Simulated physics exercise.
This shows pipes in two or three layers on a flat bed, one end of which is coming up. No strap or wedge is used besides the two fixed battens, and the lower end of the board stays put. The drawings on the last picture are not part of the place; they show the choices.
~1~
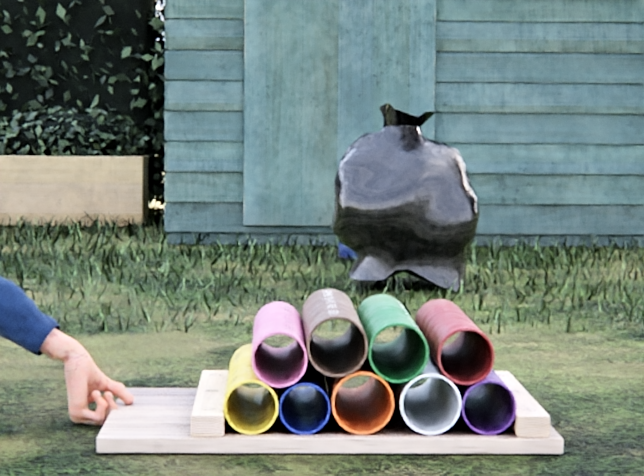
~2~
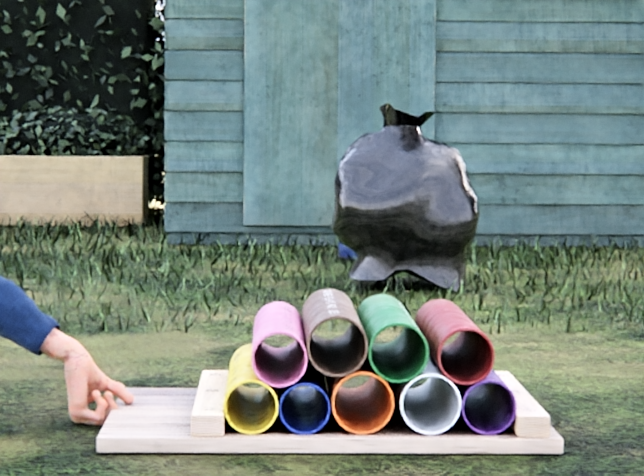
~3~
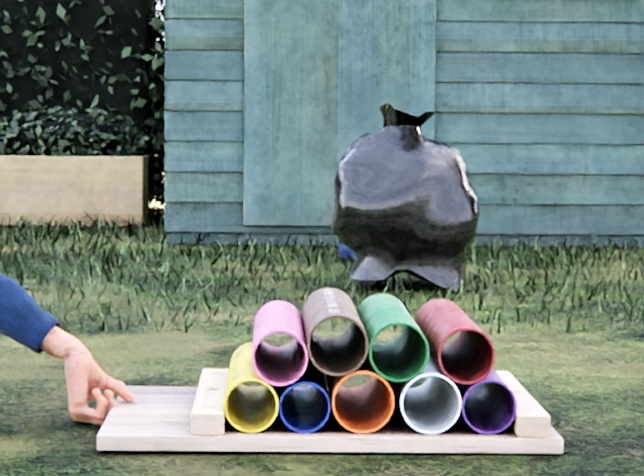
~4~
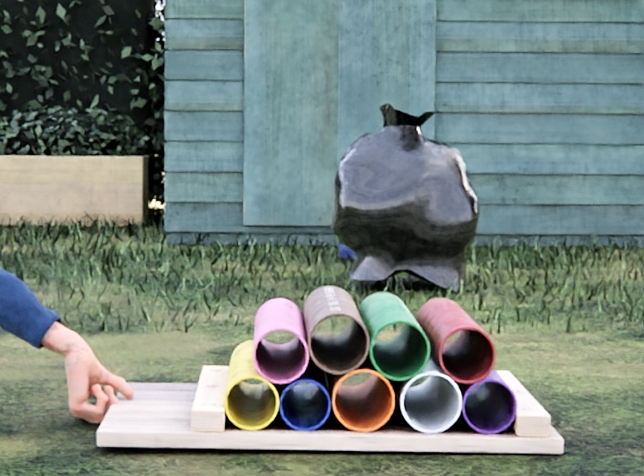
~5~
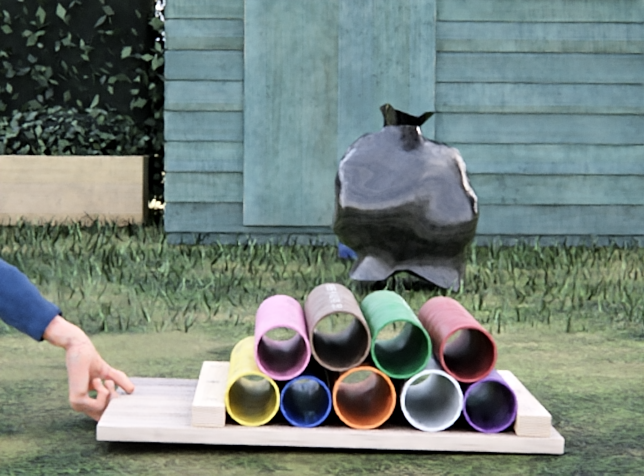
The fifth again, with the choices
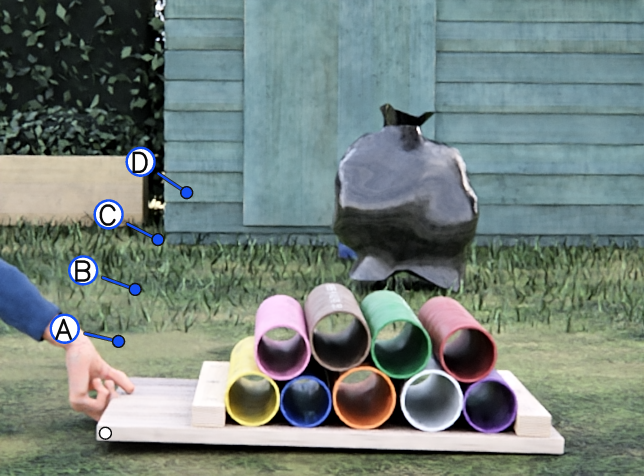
Colored pipes sit stacked on a wooden board as a hand slightly lifts its left end.
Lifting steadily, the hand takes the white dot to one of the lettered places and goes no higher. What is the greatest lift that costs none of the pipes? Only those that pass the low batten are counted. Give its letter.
Lift it to B and no more.
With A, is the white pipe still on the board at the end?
The white pipe: Yes.
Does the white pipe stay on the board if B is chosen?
Yes, with B.
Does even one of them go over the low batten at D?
Yes.
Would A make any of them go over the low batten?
No.
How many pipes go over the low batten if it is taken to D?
With D, four.
On the copy, A at (118, 342); B at (135, 289); C at (158, 240); D at (187, 192); the white dot at (105, 433).
On B. First, board at 14°.
Then, board at 20°.
Finally, board at 20°, none over the low batten.
By contrast, A none over the low batten; C four over the low batten (red, pink, brown, green); D four over the low batten (red, pink, brown, green).
